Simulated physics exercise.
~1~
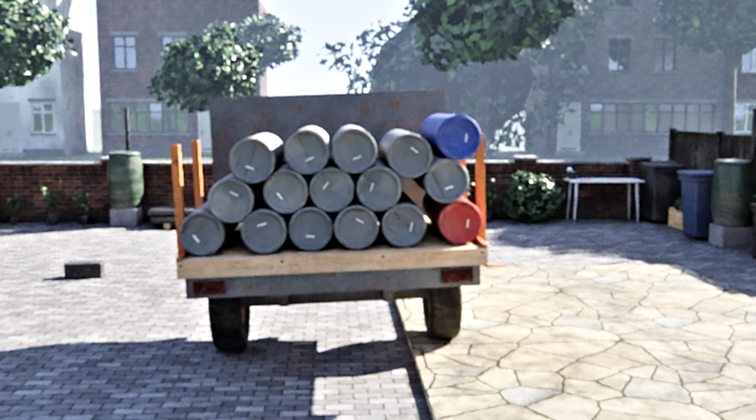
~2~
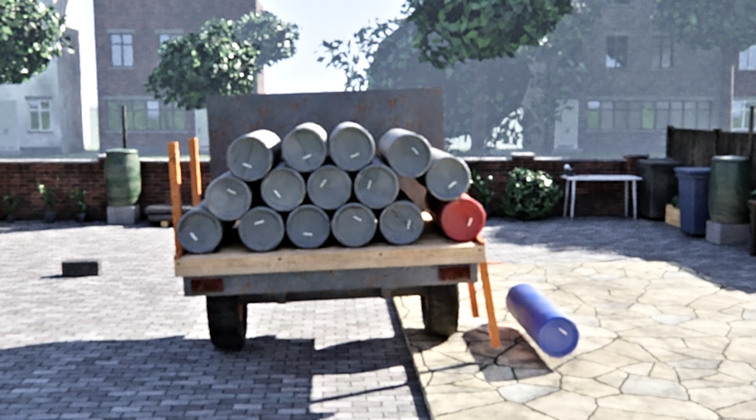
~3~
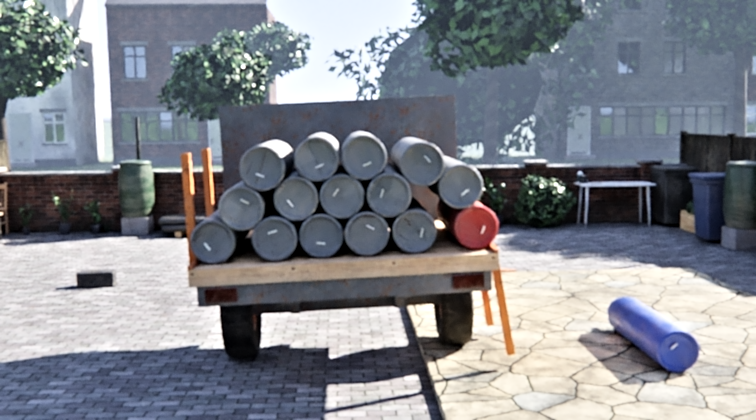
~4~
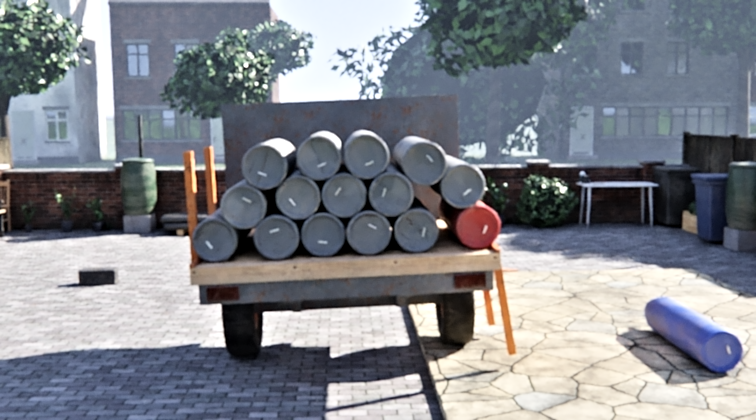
A blue cylinder tumbled off the right side of a parked trailer stacked with grey ones after the orange posts there dropped, then rolled away across the stone paving, while the red cylinder and the rest of the pile stayed on the deck.
